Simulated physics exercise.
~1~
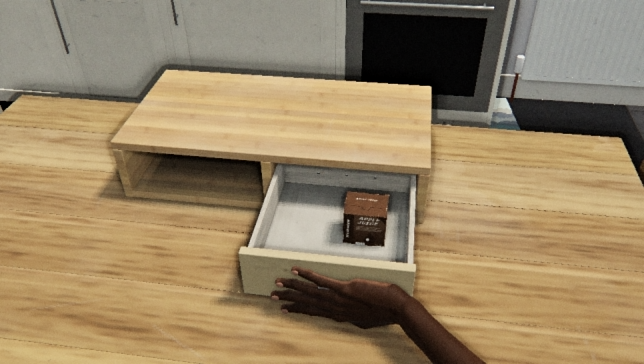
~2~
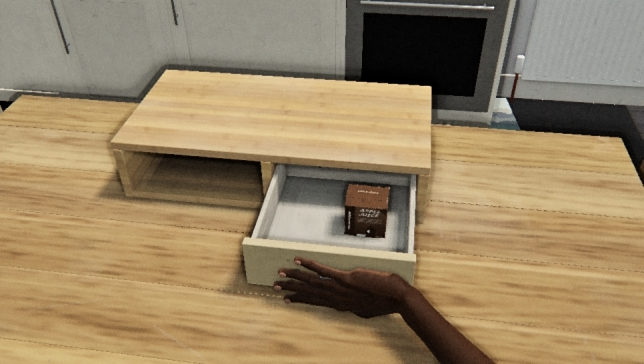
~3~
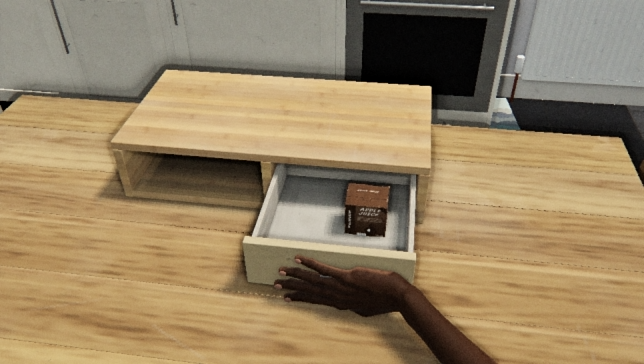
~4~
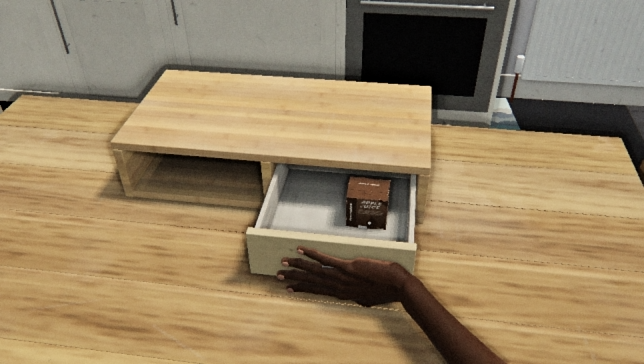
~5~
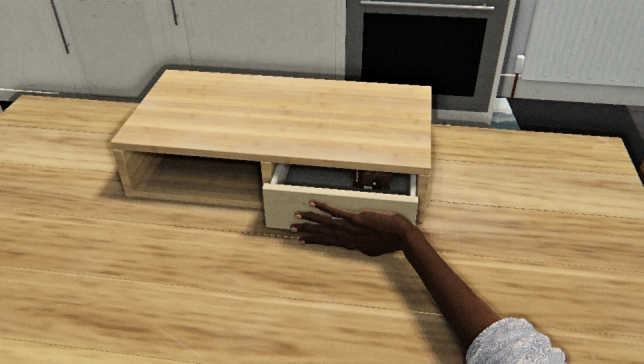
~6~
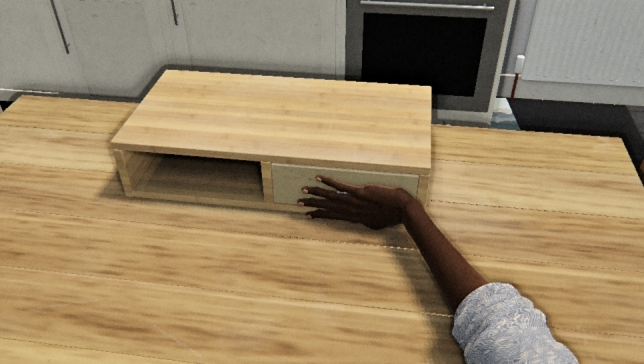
The clip opens on a low wooden chest sitting on a wood-grained surface, with an open compartment on the left and a drawer pulled out on the right. A small brown carton rests inside the drawer, and a hand lies against the drawer's front. At first the drawer shifts back only slightly, with the carton riding along inside. Then the hand pushes it much farther in, until the carton is mostly hidden beneath the chest's top. The hand keeps pushing until the drawer is fully shut, its front flush with the chest and the carton out of sight.
